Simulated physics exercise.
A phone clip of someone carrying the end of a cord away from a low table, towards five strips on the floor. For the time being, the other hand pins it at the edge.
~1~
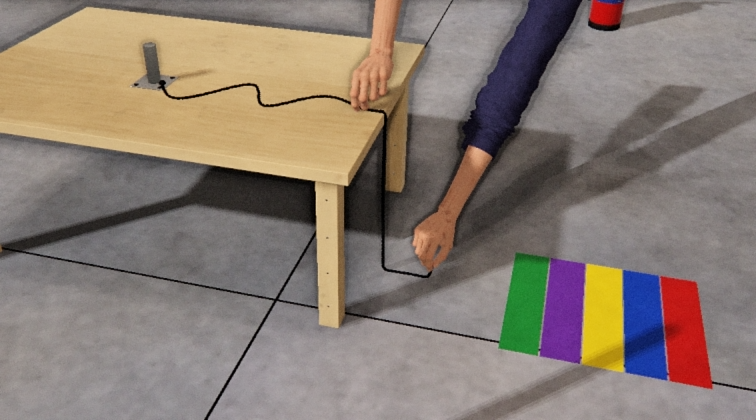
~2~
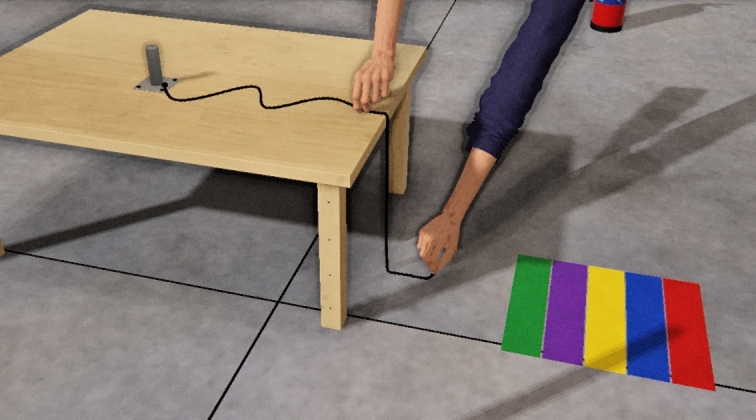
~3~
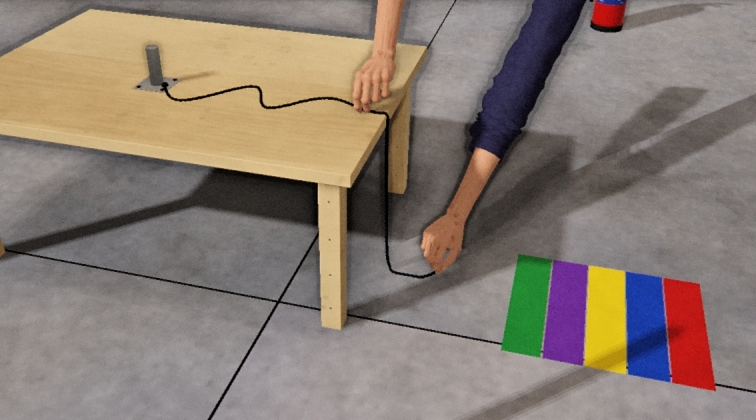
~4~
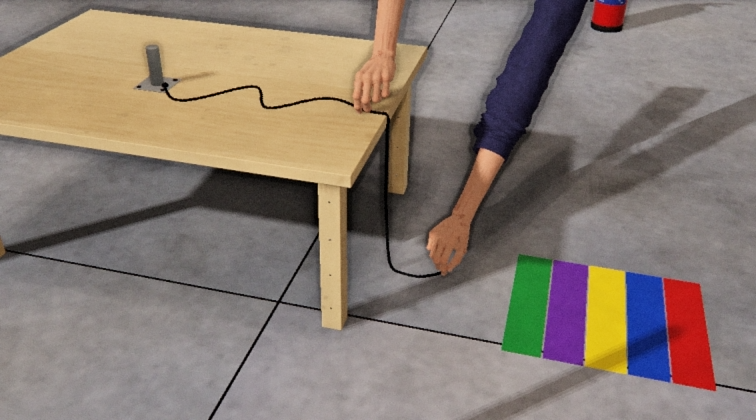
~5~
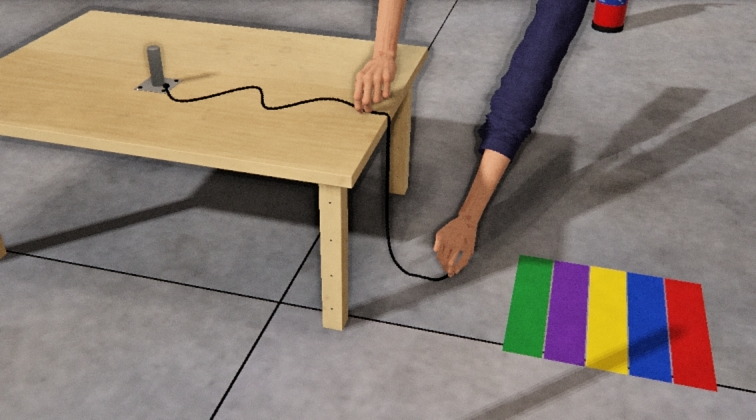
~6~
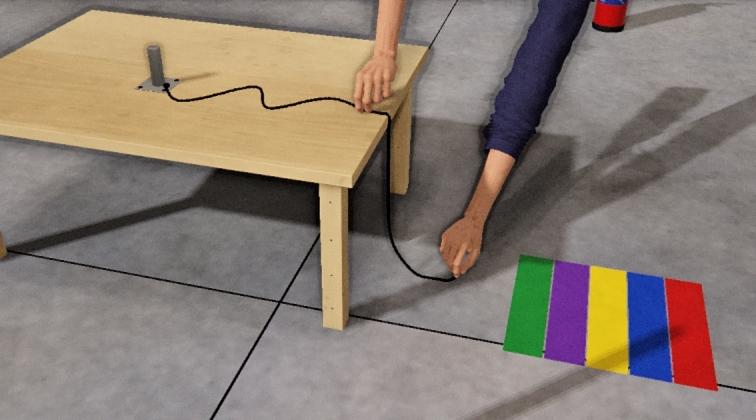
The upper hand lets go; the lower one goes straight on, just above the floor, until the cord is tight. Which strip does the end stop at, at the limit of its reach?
It stops at the blue strip.
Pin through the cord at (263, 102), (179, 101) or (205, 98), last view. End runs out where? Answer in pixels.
Try by try, around (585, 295), (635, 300) and (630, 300).
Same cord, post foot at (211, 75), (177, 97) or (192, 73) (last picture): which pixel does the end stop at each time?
The first try gives about (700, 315), the second about (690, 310) and the third about (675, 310).
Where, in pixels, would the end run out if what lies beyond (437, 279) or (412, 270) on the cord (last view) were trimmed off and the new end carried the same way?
Result 1: (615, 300). Result 2: (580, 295).
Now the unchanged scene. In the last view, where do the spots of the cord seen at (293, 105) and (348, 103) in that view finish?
They finish at (361, 109) and (416, 136) respectively.
Soon after, end near (592, 295); over yellow.
Then, end near (630, 302); over yellow.
At full stretch, end near (654, 306); over blue. It halts on the blue strip.
